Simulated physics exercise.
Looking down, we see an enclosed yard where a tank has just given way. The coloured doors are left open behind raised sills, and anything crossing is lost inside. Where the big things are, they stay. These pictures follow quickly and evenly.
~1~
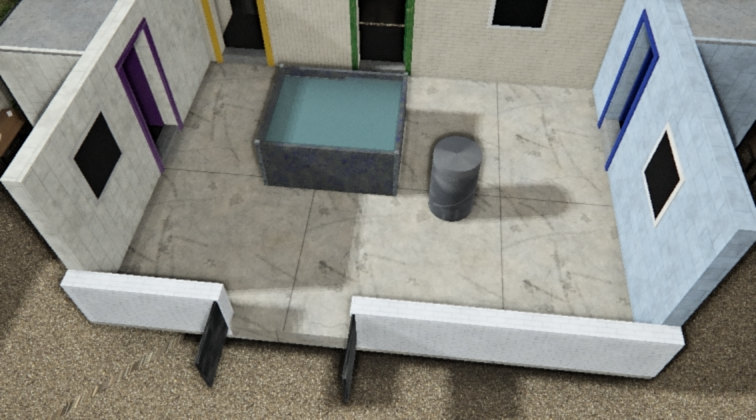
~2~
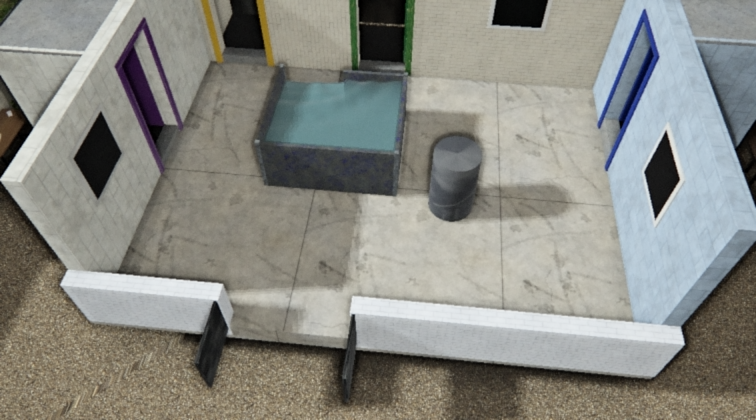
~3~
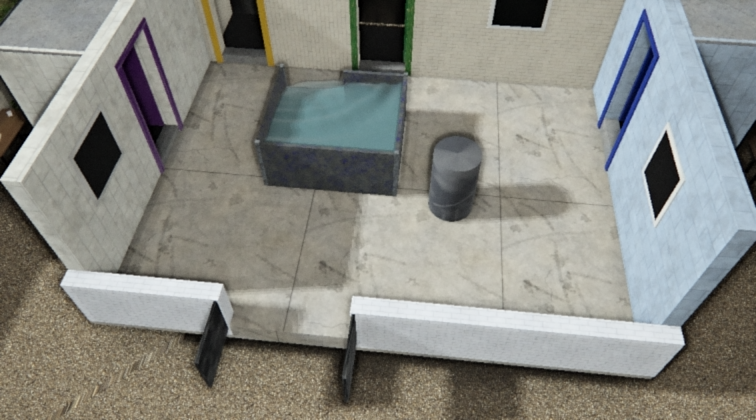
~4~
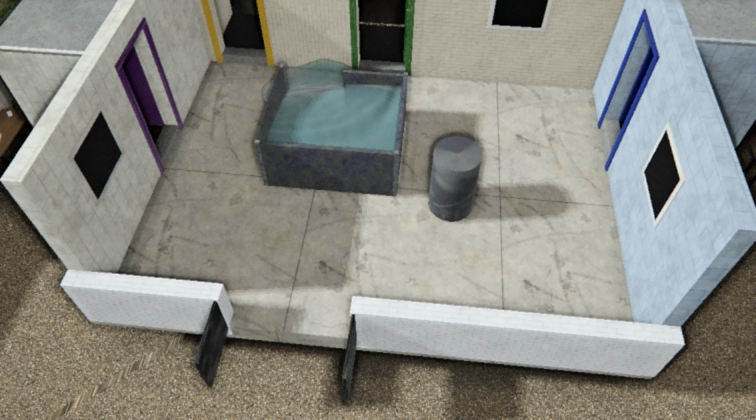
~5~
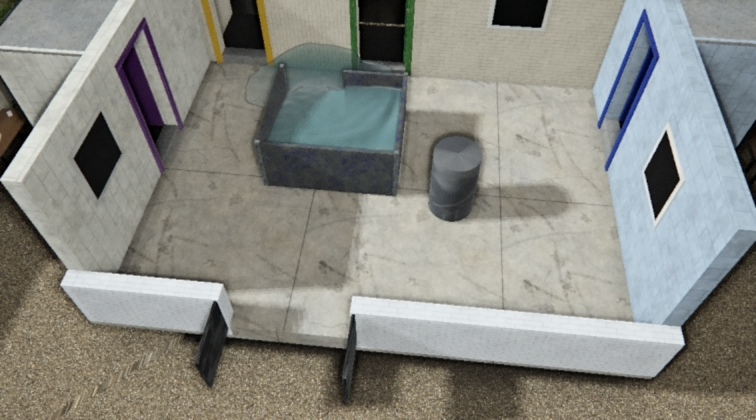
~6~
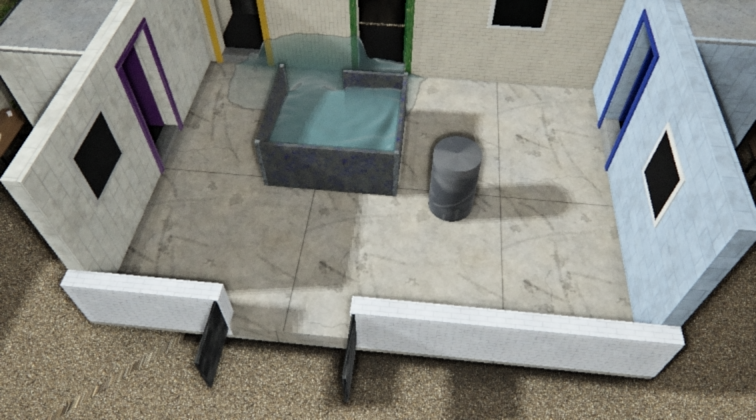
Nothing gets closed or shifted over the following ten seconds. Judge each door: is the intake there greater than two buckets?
Purple door, not greater; green door, greater; yellow door, greater; blue door, not greater.
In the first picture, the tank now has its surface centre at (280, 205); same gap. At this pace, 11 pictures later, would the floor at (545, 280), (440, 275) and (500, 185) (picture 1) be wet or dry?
Parched, parched, parched.
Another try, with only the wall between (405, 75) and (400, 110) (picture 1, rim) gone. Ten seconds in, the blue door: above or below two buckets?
As I see it, the blue door surpasses the limit.
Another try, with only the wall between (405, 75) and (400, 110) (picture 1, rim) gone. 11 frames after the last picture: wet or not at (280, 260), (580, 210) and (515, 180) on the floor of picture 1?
Taking the points in order: Unwetted, swamped and swamped.
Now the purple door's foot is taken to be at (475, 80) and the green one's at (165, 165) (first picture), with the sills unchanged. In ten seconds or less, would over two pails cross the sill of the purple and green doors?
Door by door: Purple is spared, green is spared.
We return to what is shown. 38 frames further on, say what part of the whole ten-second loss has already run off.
Share gone by then: About 70 %.
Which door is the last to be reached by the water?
That is the one in blue.
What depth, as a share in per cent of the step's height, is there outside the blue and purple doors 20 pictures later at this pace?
Some 70 percent, then some 70 percent.
A moment on, water covers 15 % of the floor; the purple door not reached, the green door over two buckets in, the yellow door under two buckets in, the blue door not reached.
Next, water covers 35 % of the floor; the purple door wet at the sill, nothing in, the green door far over two buckets in, the yellow door over two buckets in, the blue door not reached.
Then, water covers 60 % of the floor; the purple door wet at the sill, nothing in, the green door far over two buckets in, the yellow door over two buckets in, the blue door wet at the sill, nothing in.
Later, water covers 85 % of the floor; the purple door wet at the sill, nothing in, the green door far over two buckets in, the yellow door over two buckets in, the blue door wet at the sill, nothing in.
In the end, water covers 100 % of the floor; the purple door wet at the sill, nothing in, the green door far over two buckets in, the yellow door over two buckets in, the blue door wet at the sill, nothing in.
